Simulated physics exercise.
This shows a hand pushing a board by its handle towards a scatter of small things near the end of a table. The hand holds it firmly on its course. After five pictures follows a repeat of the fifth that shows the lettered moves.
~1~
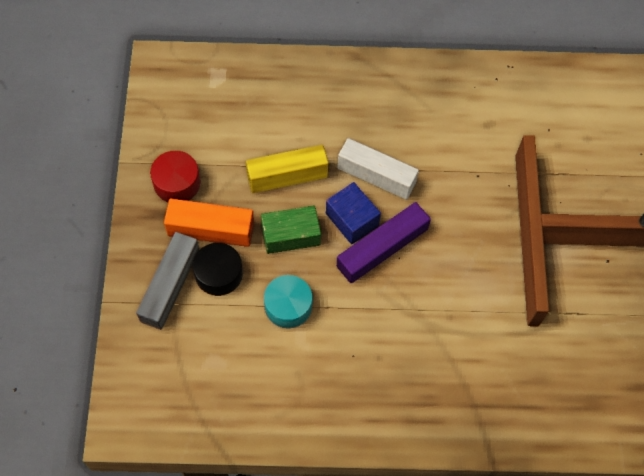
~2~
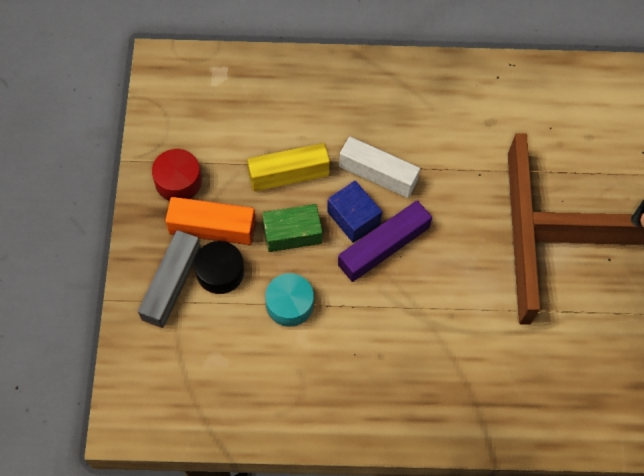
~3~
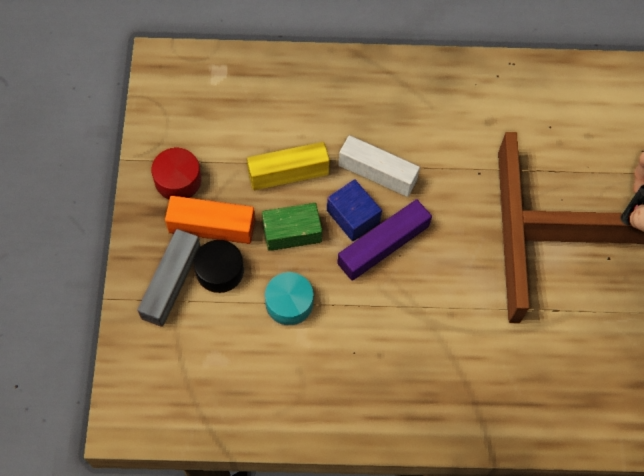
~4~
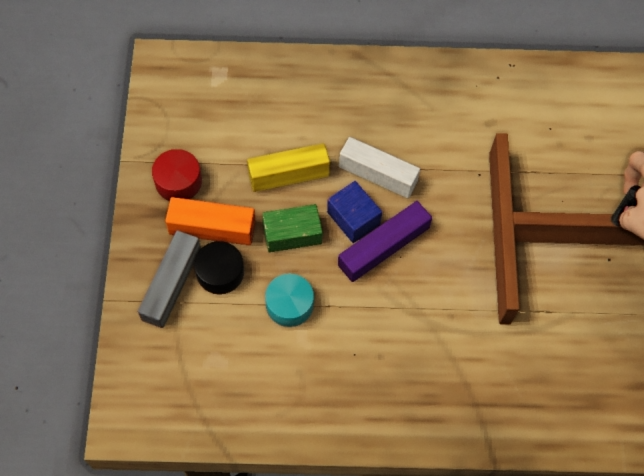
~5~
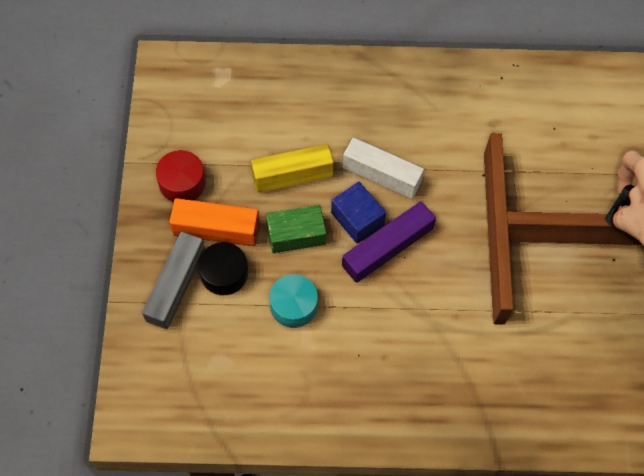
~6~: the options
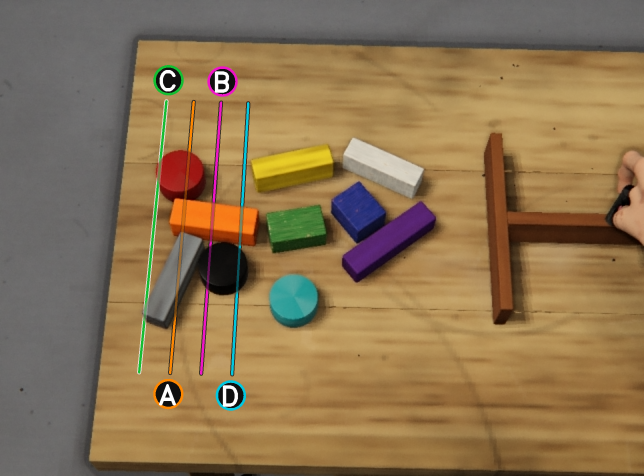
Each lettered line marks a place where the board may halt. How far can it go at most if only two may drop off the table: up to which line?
At B, and not beyond.
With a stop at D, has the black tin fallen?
No.
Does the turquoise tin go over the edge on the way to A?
By then, no.
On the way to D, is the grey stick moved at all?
Yes.
On the marked copy, A at (183, 229); B at (212, 230); C at (154, 228); D at (241, 230).
With B. Early on, board (398, 215); white bar (352, 159); yellow stick (285, 167).
Further on, board (294, 212); grey stick (159, 280); orange stick (184, 223).
At the end, board (214, 210); orange stick over the edge; grey stick over the edge; two fallen.
As for the rest, A drops three; C drops six; D is within the limit but short.
